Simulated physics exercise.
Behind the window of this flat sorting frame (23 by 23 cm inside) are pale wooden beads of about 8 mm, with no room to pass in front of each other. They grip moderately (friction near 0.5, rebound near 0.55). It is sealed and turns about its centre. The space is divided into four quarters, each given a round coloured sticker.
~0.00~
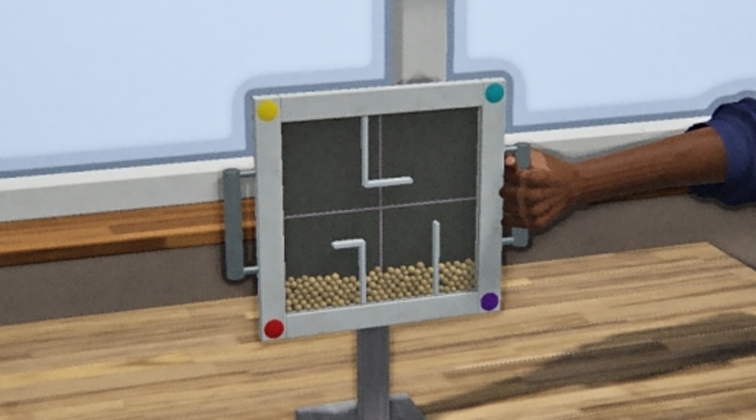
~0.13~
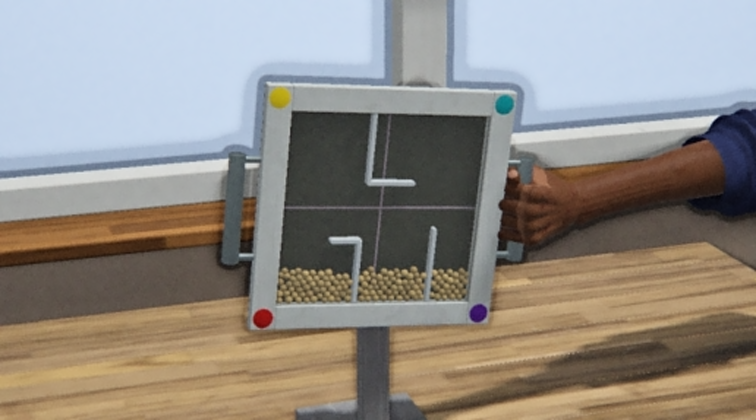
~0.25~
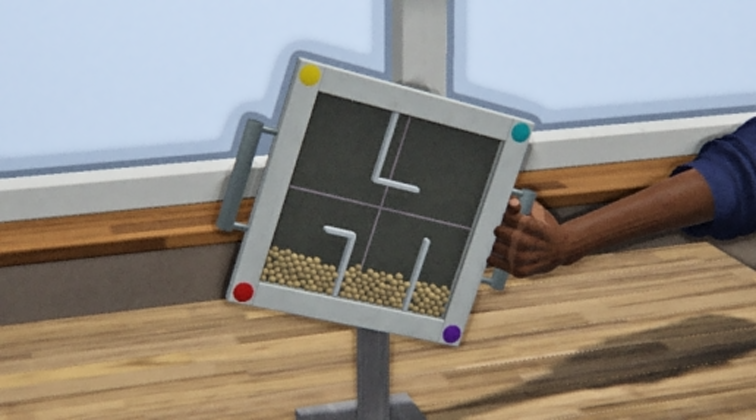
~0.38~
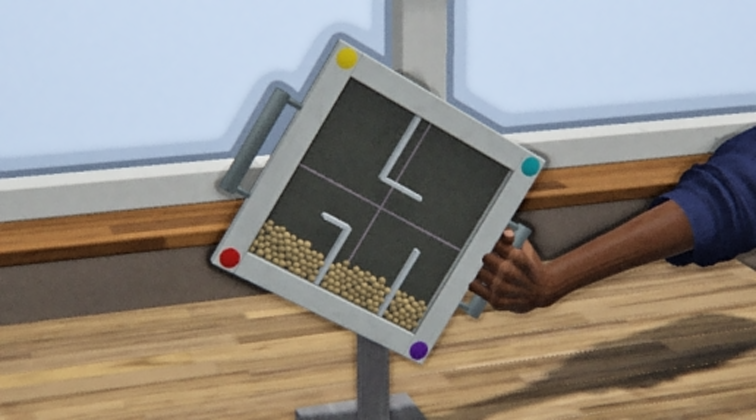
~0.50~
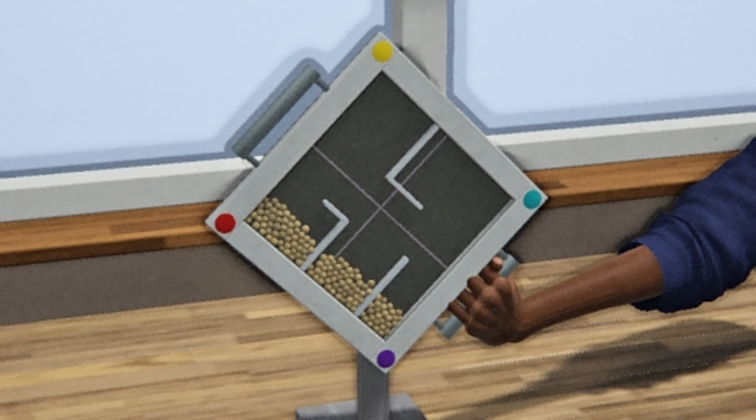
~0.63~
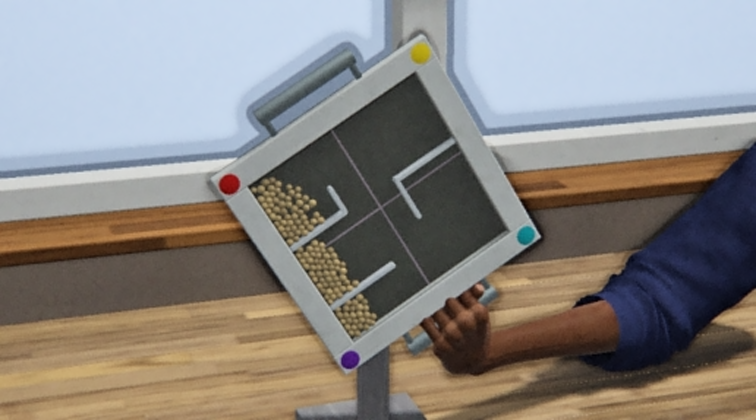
At first, a square windowed frame with coloured corner stickers stands level, pale beads lying along its bottom edge. A hand on the right-hand handle turns it steadily clockwise, and the beads stay banked along the red-to-purple side, which has swung up to the left, divided by the inner walls.
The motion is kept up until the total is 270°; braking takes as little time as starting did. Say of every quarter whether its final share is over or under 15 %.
Purple quarter under, red quarter under, yellow quarter over, turquoise quarter over 15 %.
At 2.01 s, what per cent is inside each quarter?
Purple quarter: 0; red quarter: 10; yellow quarter: 30; turquoise quarter: 55.
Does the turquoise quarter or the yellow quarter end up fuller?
More goes to the yellow quarter.
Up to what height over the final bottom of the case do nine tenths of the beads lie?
Roughly 16 cm.
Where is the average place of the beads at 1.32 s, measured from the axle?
Some 3 cm left and 1 cm below.
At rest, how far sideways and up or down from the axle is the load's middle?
About 8 cm left and 3 cm below.
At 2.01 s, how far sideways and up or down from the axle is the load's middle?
About 4 cm left and 7 cm below.
By 1.32 s it has turned 133°, the beads' middle is 3 cm left of and 1 cm below the axle; by quarter, purple 25 %, red 40 %, yellow 5 %, turquoise 35 %.
By 2.01 s it has turned 207°, the beads' middle is 4 cm left of and 7 cm below the axle; by quarter, red 10 %, yellow 30 %, turquoise 55 %.
By 2.67 s it has turned 270°, the beads' middle is 8 cm left of and 2 cm below the axle; by quarter, yellow 55 %, turquoise 45 %.
In the end, by 3.9 s, purple 0 %, red 0 %, yellow 55 %, turquoise 45 %.
